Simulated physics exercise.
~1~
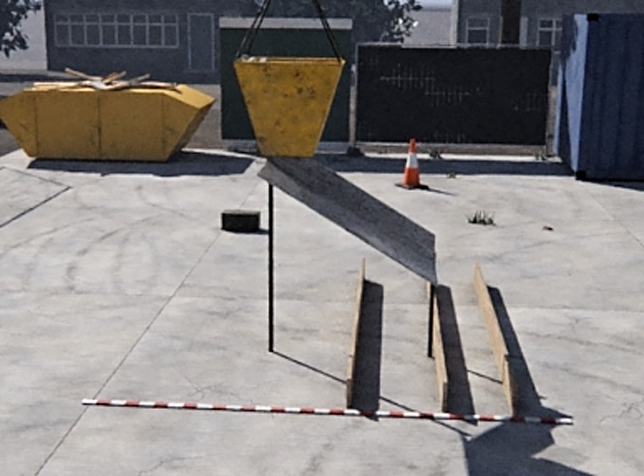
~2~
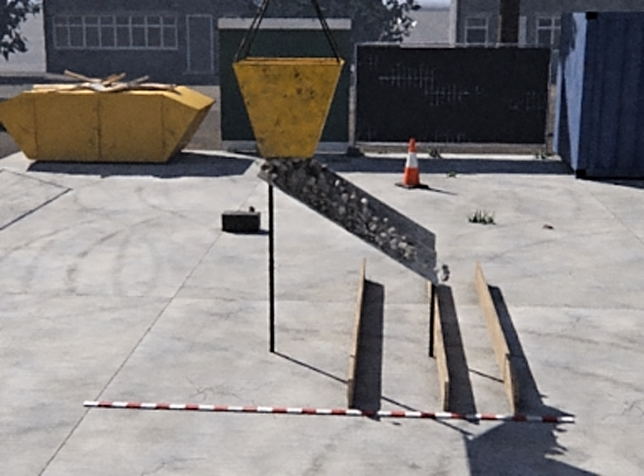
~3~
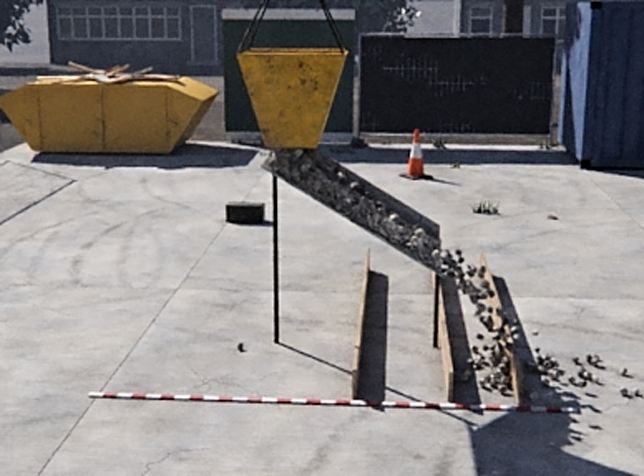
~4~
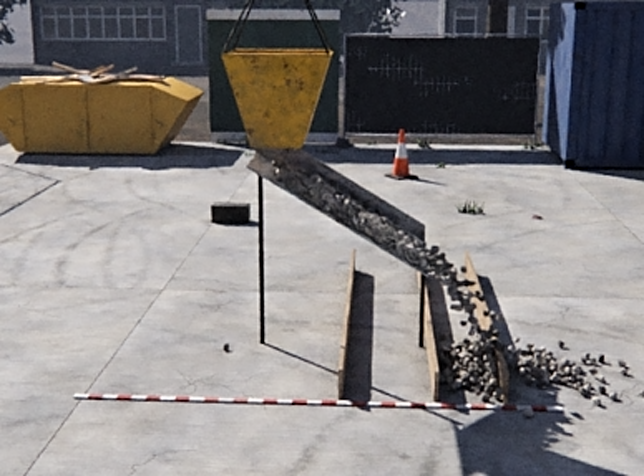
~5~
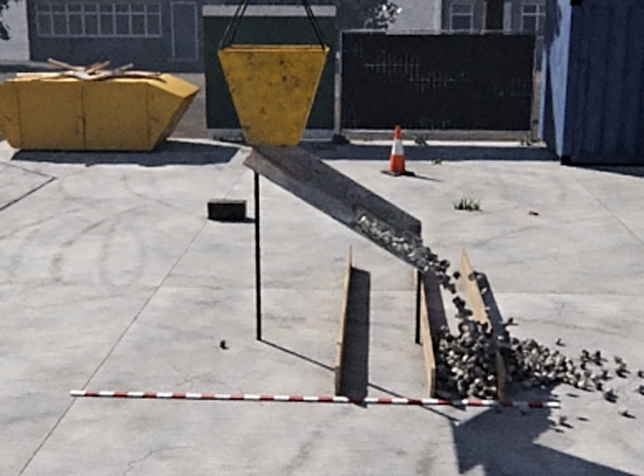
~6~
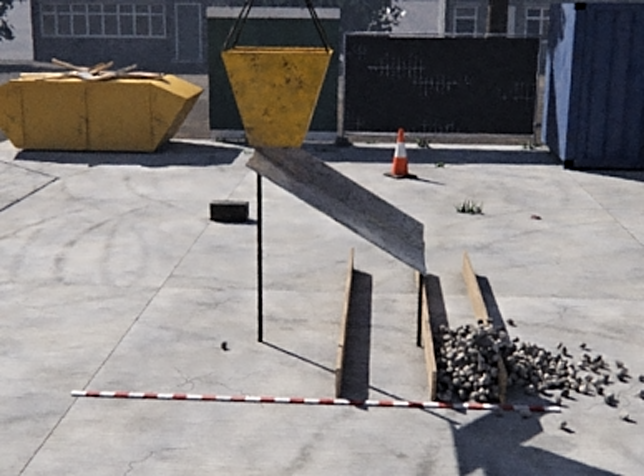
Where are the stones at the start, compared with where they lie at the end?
At the start the stones are out of sight inside the hanging yellow skip. At the end they lie lower and farther right on the ground, mostly heaped in the right bay with the rest spilled to the right of it.
